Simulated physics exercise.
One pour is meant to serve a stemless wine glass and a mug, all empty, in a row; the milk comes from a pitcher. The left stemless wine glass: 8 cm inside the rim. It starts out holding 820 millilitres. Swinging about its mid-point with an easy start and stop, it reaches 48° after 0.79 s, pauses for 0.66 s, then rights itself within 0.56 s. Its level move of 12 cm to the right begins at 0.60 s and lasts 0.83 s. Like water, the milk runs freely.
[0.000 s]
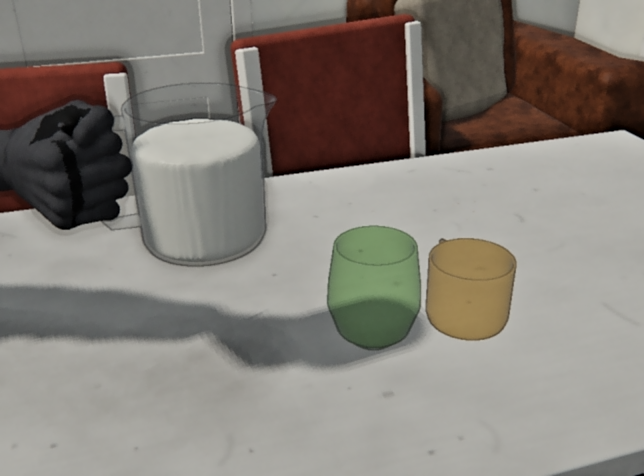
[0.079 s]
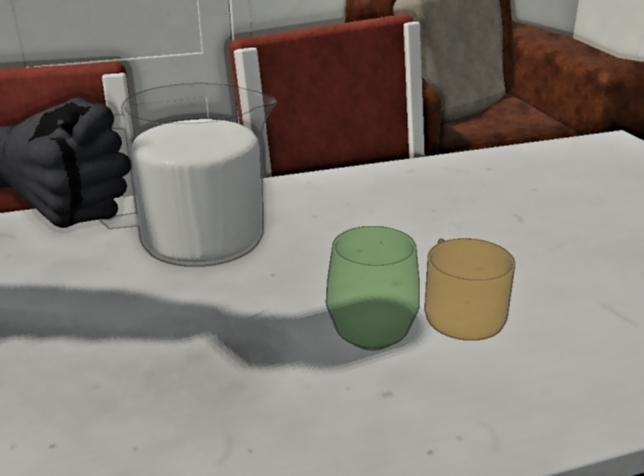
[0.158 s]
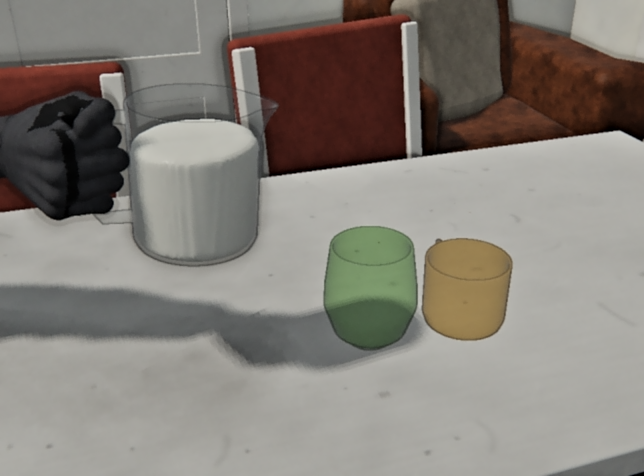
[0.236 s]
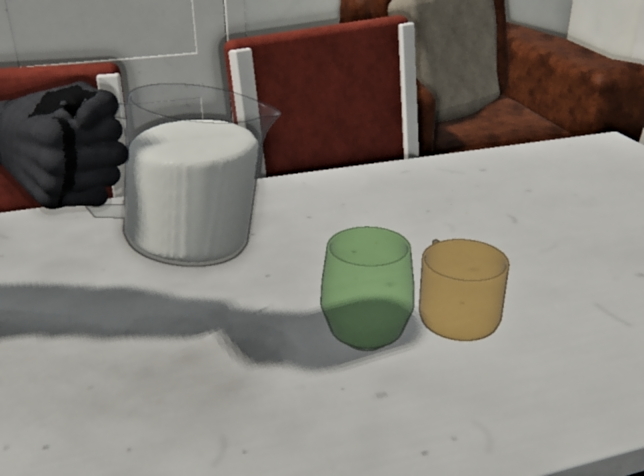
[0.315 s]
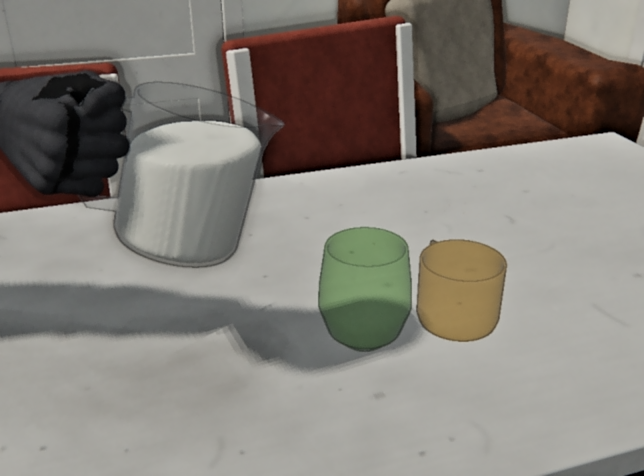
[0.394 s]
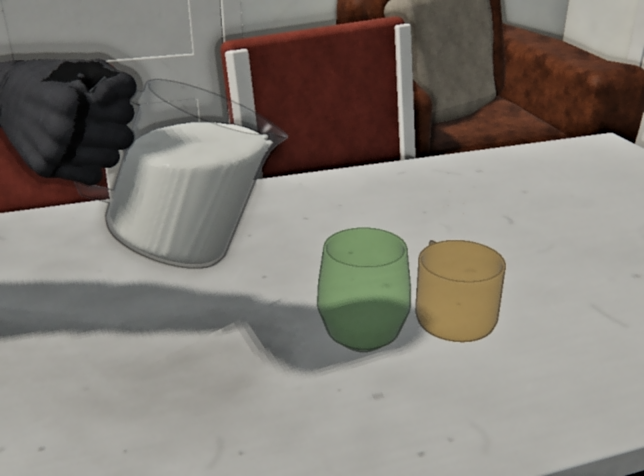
A dark gloved hand is at the left edge beside a clear pitcher of white milk on a pale tabletop, seen from slightly above, with red chairs and a brown sofa behind. To the pitcher's right stand an empty green stemless glass and, beside it, an empty amber mug. The pitcher gradually tilts to the right as the hand rises slightly, while the view shifts very slightly.
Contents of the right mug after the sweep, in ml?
Around 140 millilitres.
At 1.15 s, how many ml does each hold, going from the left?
Roughly 70 ml left, 10 ml right.
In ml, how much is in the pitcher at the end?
Roughly 590 ml stays in it.
After 0.83 s the tilt is 48° and from the left they hold 30 ml, 0 ml, the pitcher 755 ml, and 5 ml is on the table top.
After 1.15 s the tilt is 48° and from the left they hold 70 ml, 15 ml, the pitcher 680 ml, and 5 ml is on the table top.
After 1.48 s the tilt is 48° and from the left they hold 75 ml, 95 ml, the pitcher 600 ml, and 10 ml is on the table top.
After 1.84 s the tilt is 10° and from the left they hold 75 ml, 140 ml, the pitcher 590 ml, and 15 ml is on the table top.
In the end from the left they hold 75 ml, 145 ml, the pitcher 590 ml, and 15 ml is on the table top.
